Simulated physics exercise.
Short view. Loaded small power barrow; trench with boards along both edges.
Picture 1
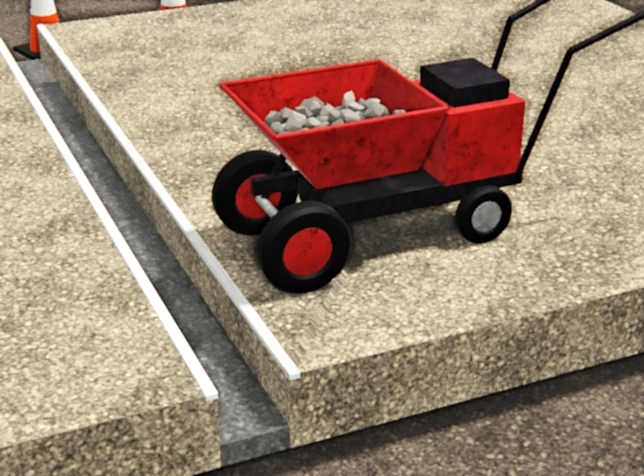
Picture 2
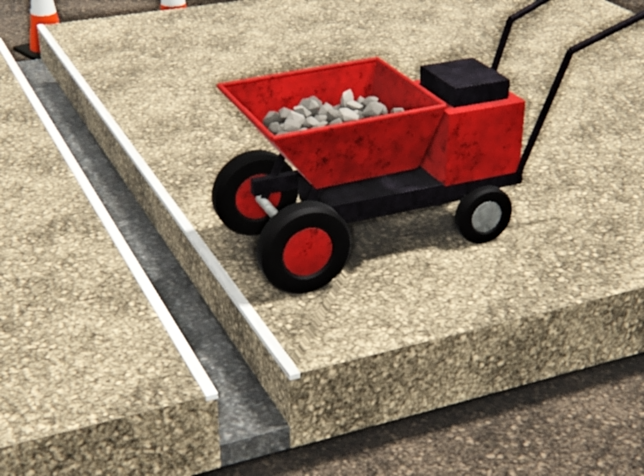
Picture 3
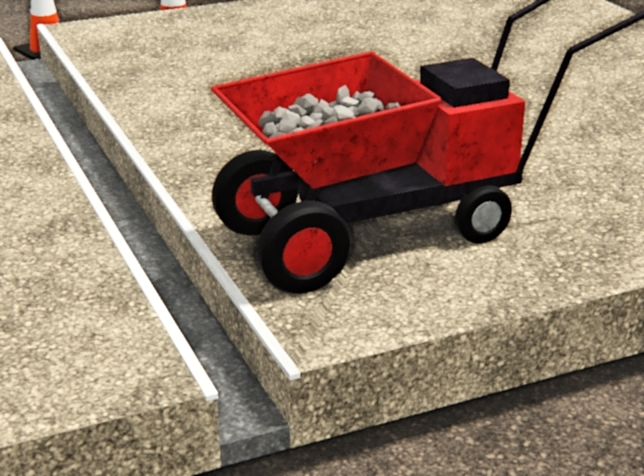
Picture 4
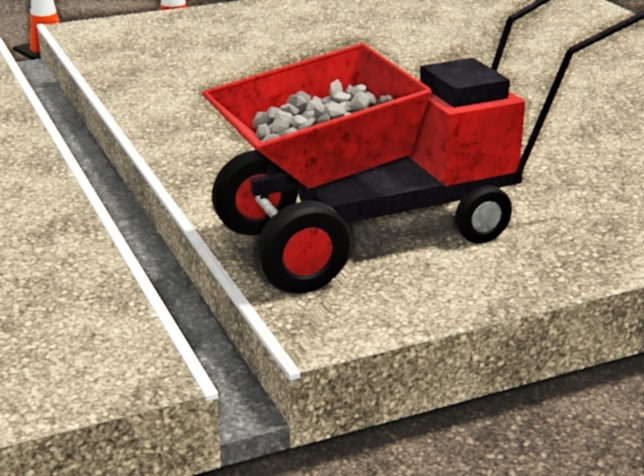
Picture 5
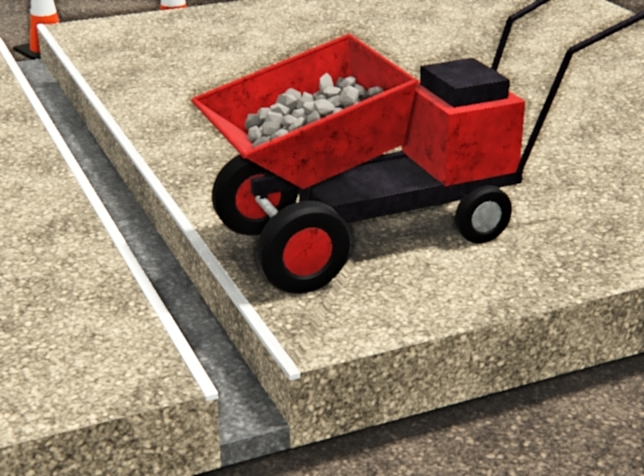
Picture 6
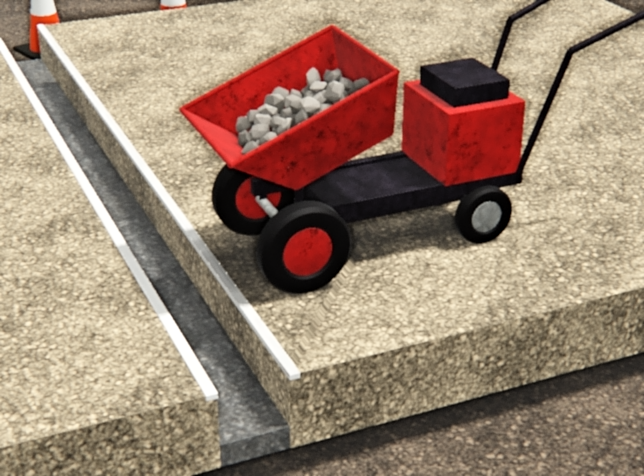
A red power barrow with black wheels and handles stands on a speckled tan slab, seen from above and to one side, its skip loaded with grey broken stones. To its left, a narrow dark trench edged with pale boards runs diagonally, with orange-and-white cones at the upper left. The skip tilts steadily forward to the left, its rear rising away from the red body, while the wheels and camera stay still.
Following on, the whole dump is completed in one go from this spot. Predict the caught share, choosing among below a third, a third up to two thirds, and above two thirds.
Share: Not reaching a third.
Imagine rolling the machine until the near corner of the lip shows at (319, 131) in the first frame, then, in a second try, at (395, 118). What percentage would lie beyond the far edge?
20 and 0 in a hundred, in that order.
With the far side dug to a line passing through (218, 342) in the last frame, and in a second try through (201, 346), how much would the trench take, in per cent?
0 and 10 percent.
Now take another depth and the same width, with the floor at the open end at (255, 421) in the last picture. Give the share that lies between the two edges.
Close to 20 per cent, I reckon.
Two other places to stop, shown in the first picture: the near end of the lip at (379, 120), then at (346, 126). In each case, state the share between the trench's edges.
Result: 80 in a hundred, then 100 in a hundred.
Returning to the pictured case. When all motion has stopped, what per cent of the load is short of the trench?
Share of load: Near 0 %.
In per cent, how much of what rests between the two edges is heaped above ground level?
Estimate: Near 0 per cent.
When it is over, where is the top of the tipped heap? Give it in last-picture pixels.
Roughly at (107, 265).
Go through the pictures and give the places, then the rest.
In the first frame, lip of the skip at (275, 138), level; top of the load at (337, 128), broken stones; first edge of the trench at (264, 331); far edge at (185, 350), the trench over half as wide as the skip, and about as deep as wide.
In the second frame, lip of the skip at (273, 139), tipped barely; top of the load at (336, 127).
In the third frame, lip of the skip at (266, 142), tipped barely; top of the load at (330, 115).
In the fourth frame, lip of the skip at (257, 147), tipped a little; top of the load at (338, 112).
In the fifth frame, lip of the skip at (245, 155), tipped a little; top of the load at (352, 104).
In the sixth frame, lip of the skip at (231, 166), tipped clearly; top of the load at (340, 97); first edge of the trench at (264, 331); far edge at (185, 350).
Soon after the last picture, skip tipped steeply; all in the skip.
A little later, skip tipped right over; most in the skip; a small part beyond it.
Later still, skip tipped right over; a small part in the skip; a stray few in or heaped over the trench; most beyond it.
By the end, skip tipped right over; about a quarter in or heaped over the trench; most beyond it.
